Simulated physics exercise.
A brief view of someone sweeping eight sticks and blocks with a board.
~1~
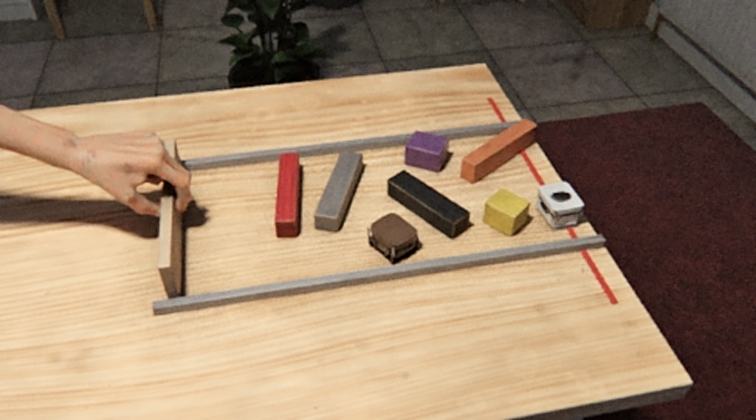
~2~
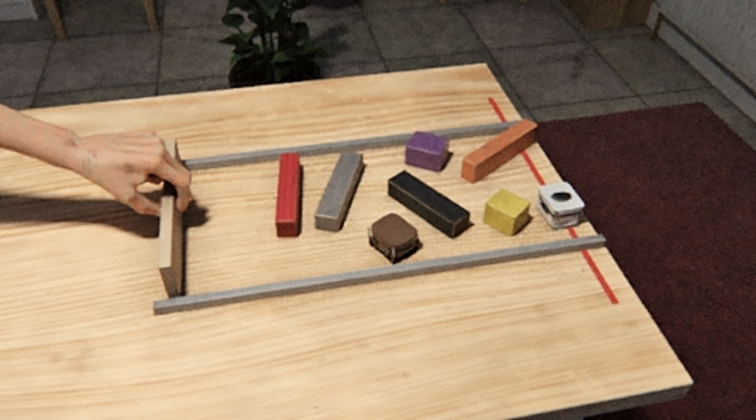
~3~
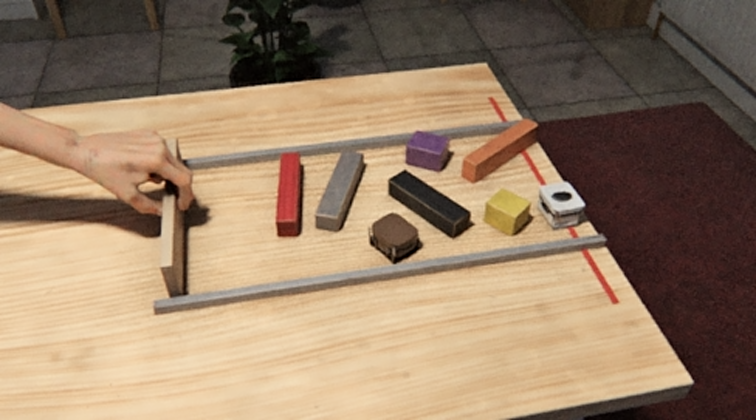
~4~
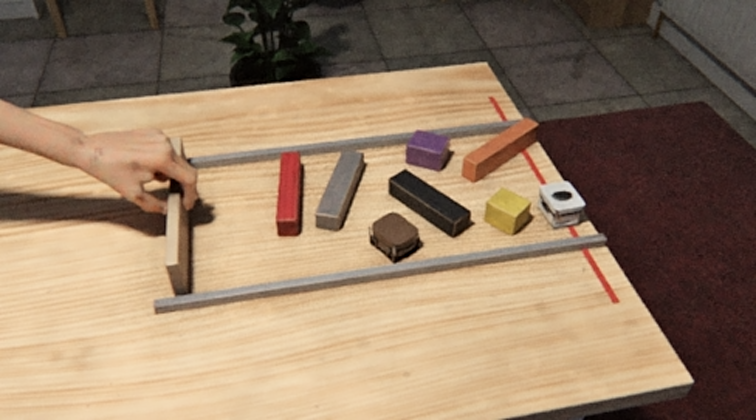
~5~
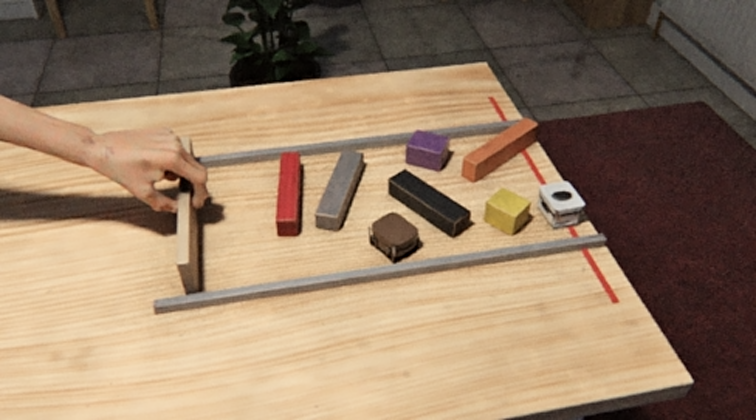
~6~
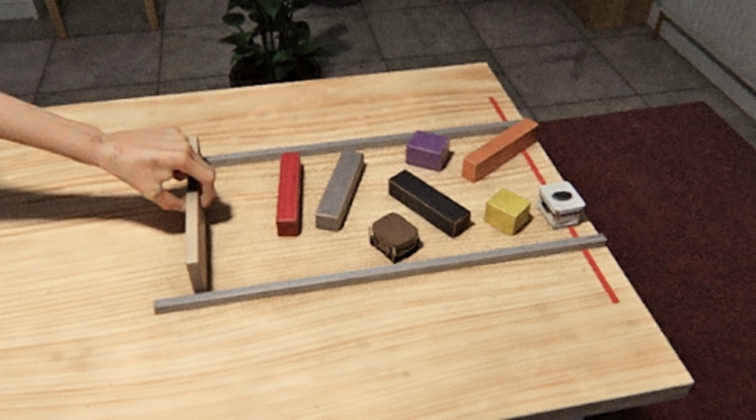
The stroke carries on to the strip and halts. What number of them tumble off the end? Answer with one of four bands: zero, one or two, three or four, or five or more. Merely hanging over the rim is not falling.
Five or more.
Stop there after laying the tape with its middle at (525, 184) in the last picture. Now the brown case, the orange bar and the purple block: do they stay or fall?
Well, the brown case stays where it is, the orange bar comes off, and the purple block? It comes off.
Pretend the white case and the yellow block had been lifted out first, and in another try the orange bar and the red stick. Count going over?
The first try gives 4, the second gives 4.
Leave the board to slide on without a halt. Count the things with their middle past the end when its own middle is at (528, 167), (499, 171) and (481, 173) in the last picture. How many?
First 5, then 3, finally 2.
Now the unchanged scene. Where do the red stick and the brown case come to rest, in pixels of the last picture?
They come to rest around (544, 160) and (588, 216).
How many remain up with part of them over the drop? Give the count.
Answer: 1.
A little later, none off yet; white case at rest near (559, 206); orange bar at rest near (501, 150); yellow block at rest near (507, 212).
Next, none off yet; white case at rest near (559, 206); orange bar at rest near (502, 150); yellow block at rest near (508, 212).
Later still, one off so far; white case dropping near (601, 298); orange bar tilted well over near (557, 152); yellow block shifted well along near (593, 207).
When it is over, the number that fall off is five or more; down, grey bar, black stick, purple block, yellow block, orange bar and white case.
